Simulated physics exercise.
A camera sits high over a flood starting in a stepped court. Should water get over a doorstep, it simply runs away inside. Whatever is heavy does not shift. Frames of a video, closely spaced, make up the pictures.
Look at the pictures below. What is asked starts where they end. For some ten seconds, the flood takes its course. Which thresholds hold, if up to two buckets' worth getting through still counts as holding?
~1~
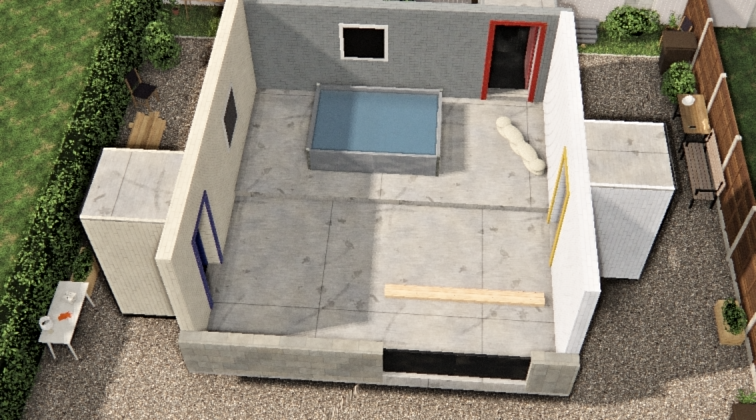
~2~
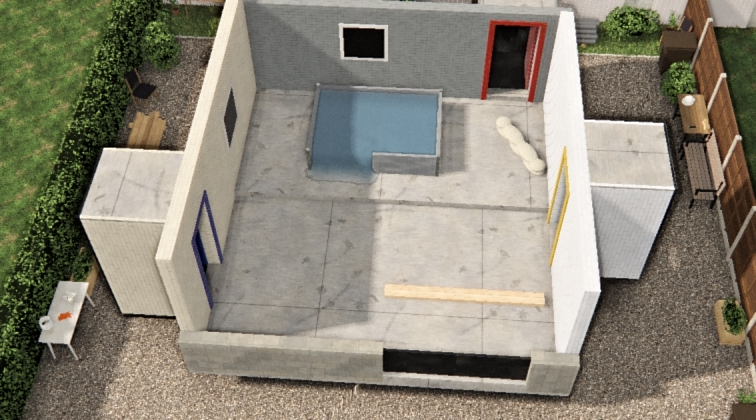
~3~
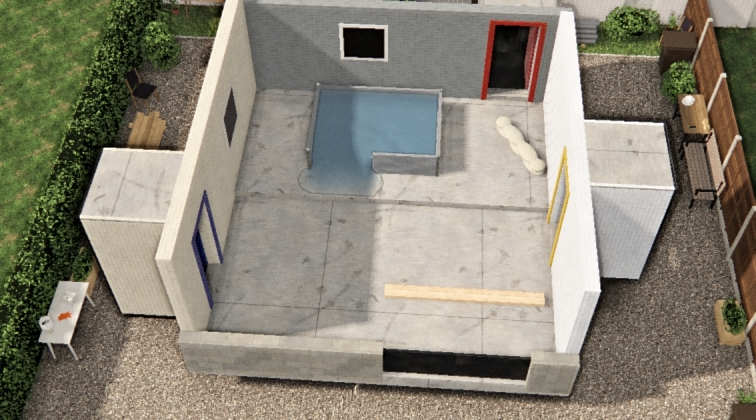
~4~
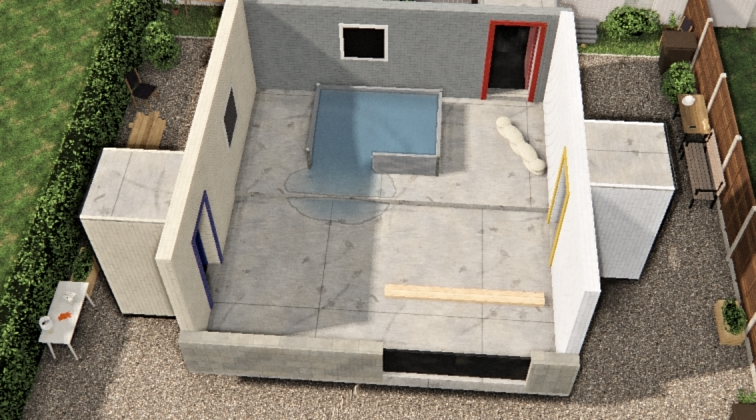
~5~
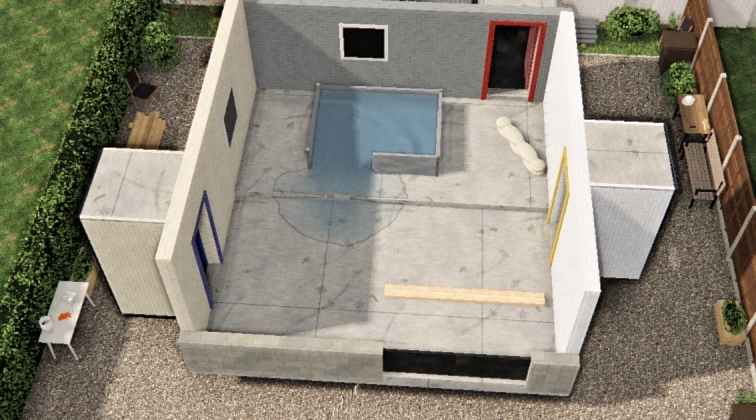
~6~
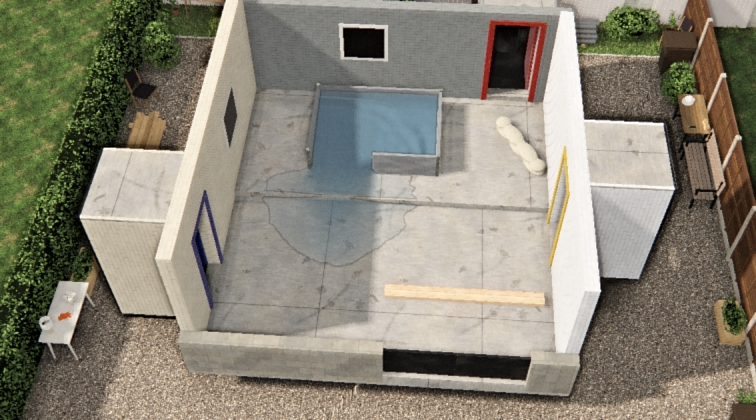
The yellow door holds; the blue door does not hold; the red door holds.
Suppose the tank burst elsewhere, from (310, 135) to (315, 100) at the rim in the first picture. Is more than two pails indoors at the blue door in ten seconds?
In that case the blue door never reaches it.
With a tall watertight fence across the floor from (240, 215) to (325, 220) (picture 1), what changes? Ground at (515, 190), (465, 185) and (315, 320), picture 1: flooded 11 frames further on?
Spared, spared, then submerged.
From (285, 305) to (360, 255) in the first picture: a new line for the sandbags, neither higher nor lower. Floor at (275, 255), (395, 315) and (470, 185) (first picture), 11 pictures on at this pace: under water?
Readings in sequence: Wet through / wet through / unflooded.
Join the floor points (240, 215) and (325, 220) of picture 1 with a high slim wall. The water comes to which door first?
The door marked blue.
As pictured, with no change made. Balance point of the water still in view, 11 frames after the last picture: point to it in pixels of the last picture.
Near (353, 190).
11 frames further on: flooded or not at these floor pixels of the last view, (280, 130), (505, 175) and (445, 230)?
Point 1: Not wet; point 2: Not wet; point 3: Not wet.
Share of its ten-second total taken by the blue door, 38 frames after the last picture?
Roughly 60 percent.
A moment on, water covers 30 % of the floor; the yellow door not reached, the blue door not reached, the red door not reached.
Next, water covers 40 % of the floor; the yellow door not reached, the blue door under two buckets in, the red door not reached.
Then, water covers 50 % of the floor; the yellow door not reached, the blue door over two buckets in, the red door not reached.
Later, water covers 55 % of the floor; the yellow door wet at the sill, nothing in, the blue door far over two buckets in, the red door not reached.
In the end, water covers 65 % of the floor; the yellow door wet at the sill, nothing in, the blue door far over two buckets in, the red door not reached.
